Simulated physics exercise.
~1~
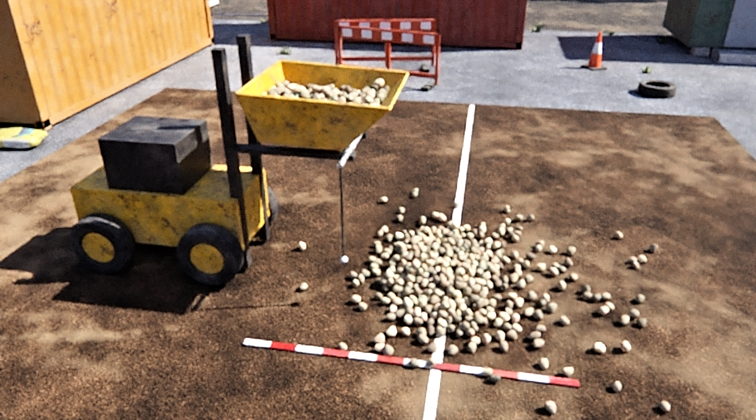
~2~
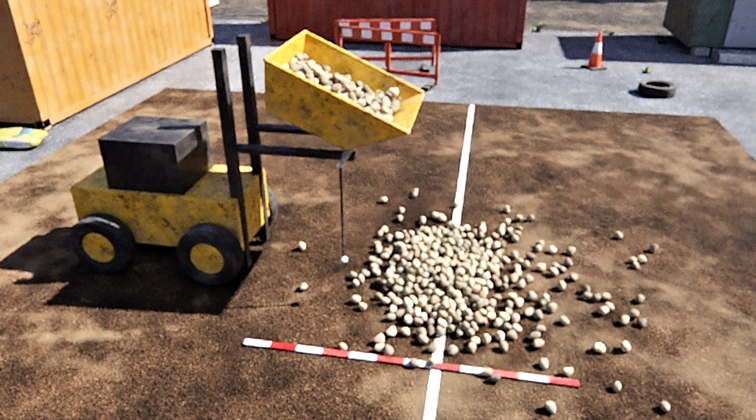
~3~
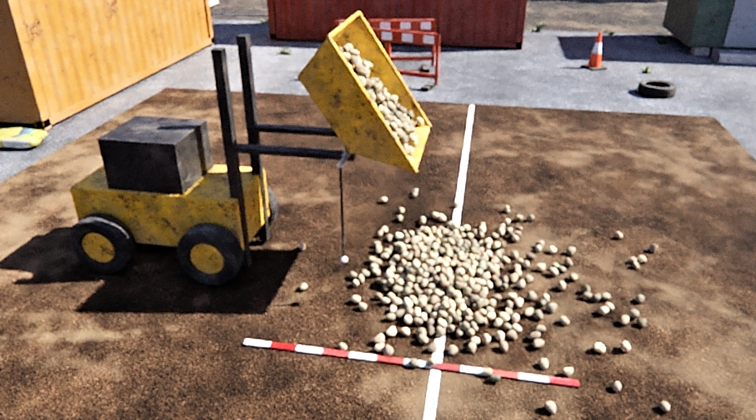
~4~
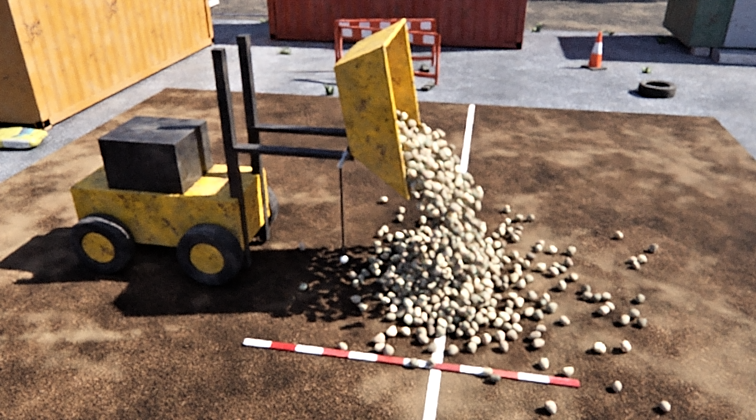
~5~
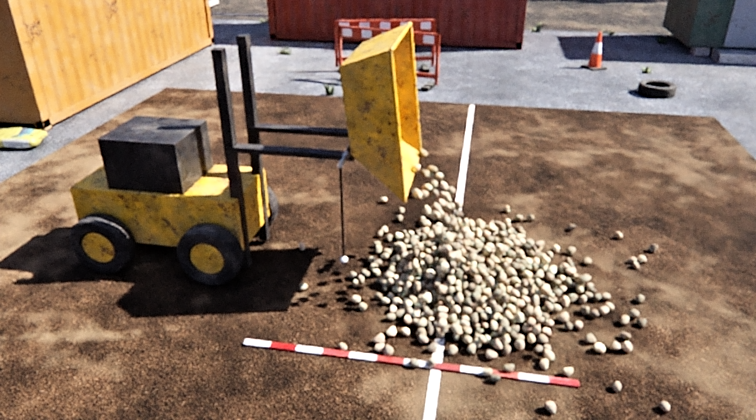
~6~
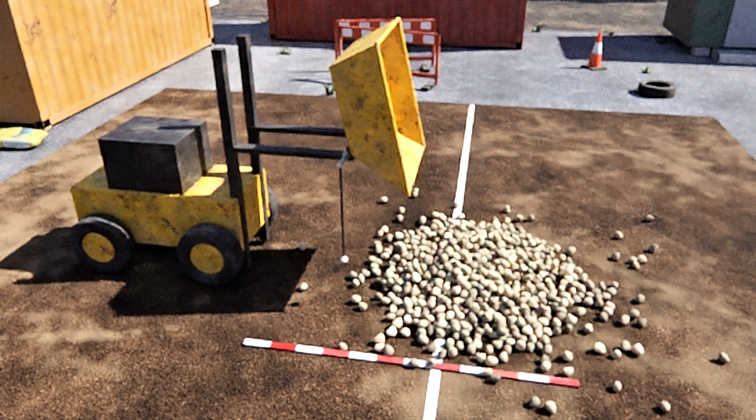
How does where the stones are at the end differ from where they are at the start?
At the start some stones are up in the yellow skip and the rest lie in a pile across the white line. By the end they are all on the ground in a bigger heap, so the stones as a whole sit lower and farther to the right.
